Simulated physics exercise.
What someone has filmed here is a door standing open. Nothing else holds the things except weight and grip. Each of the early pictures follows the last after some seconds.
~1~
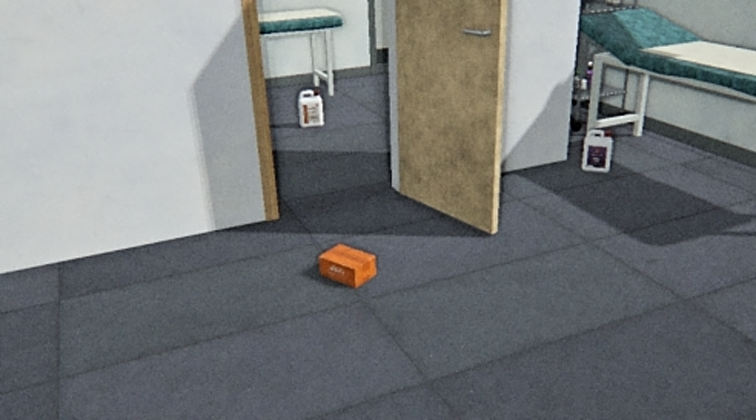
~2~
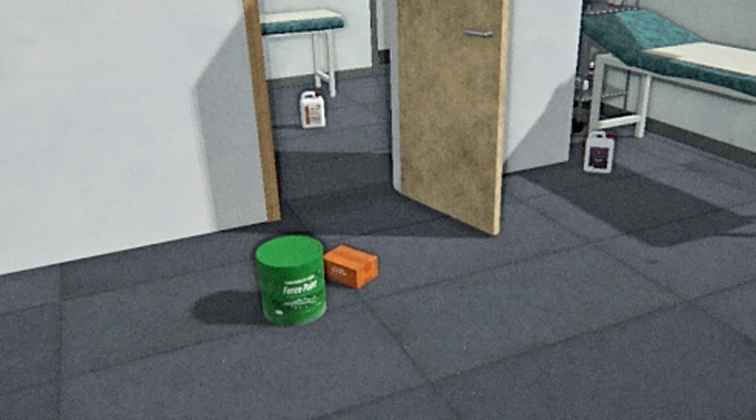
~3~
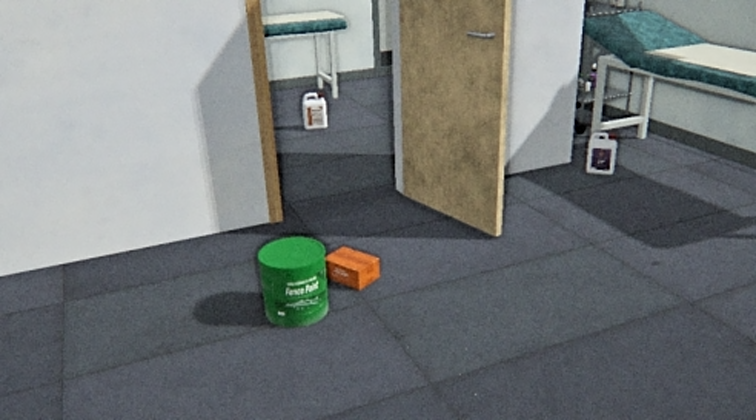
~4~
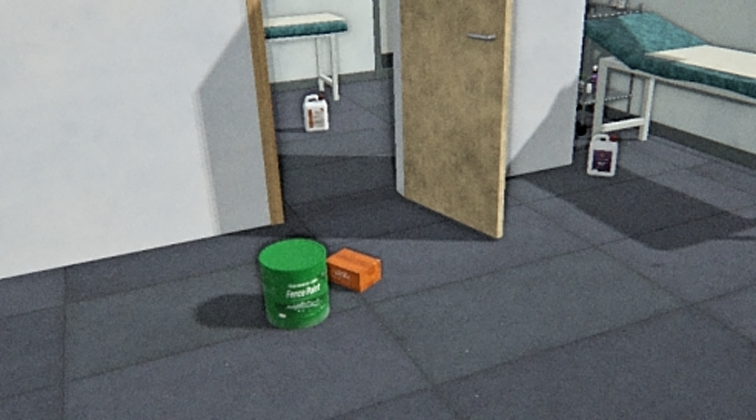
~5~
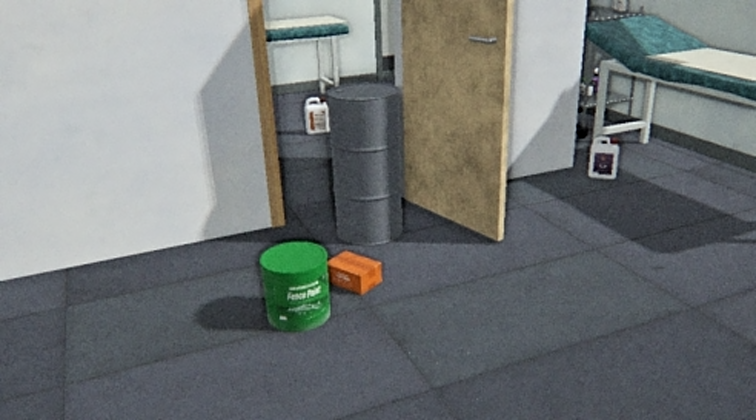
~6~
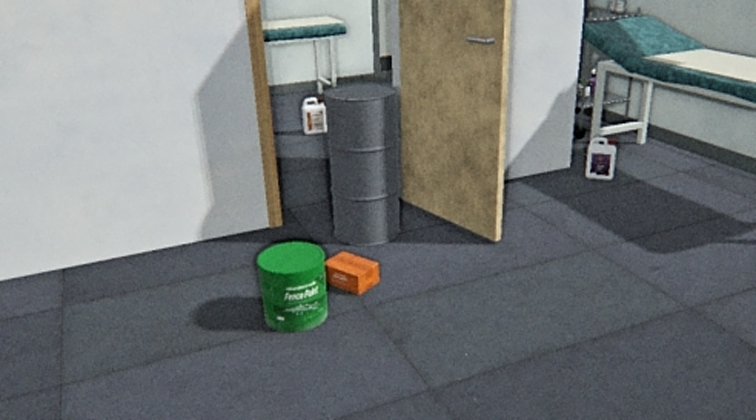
In a room with an open door, a green pail appears, then a grey drum.
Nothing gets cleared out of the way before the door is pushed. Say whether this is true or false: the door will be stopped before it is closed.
True, it is stopped before closing.
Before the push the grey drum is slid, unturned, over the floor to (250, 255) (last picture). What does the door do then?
What you'd see next is that it swings to completion.
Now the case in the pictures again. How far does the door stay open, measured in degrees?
Close to 65 degrees, I'd say.
Then, 0.40 s past the last view, open by 96°.
Then, 0.70 s past the last view, open by 83°.
Then, 0.90 s past the last view, open by 74°.
Then, 1.10 s past the last view, open by 64°.
Finally, open by 63°; all 3 still in place. Final places as the last picture's camera would see them, grey drum near (363, 164).
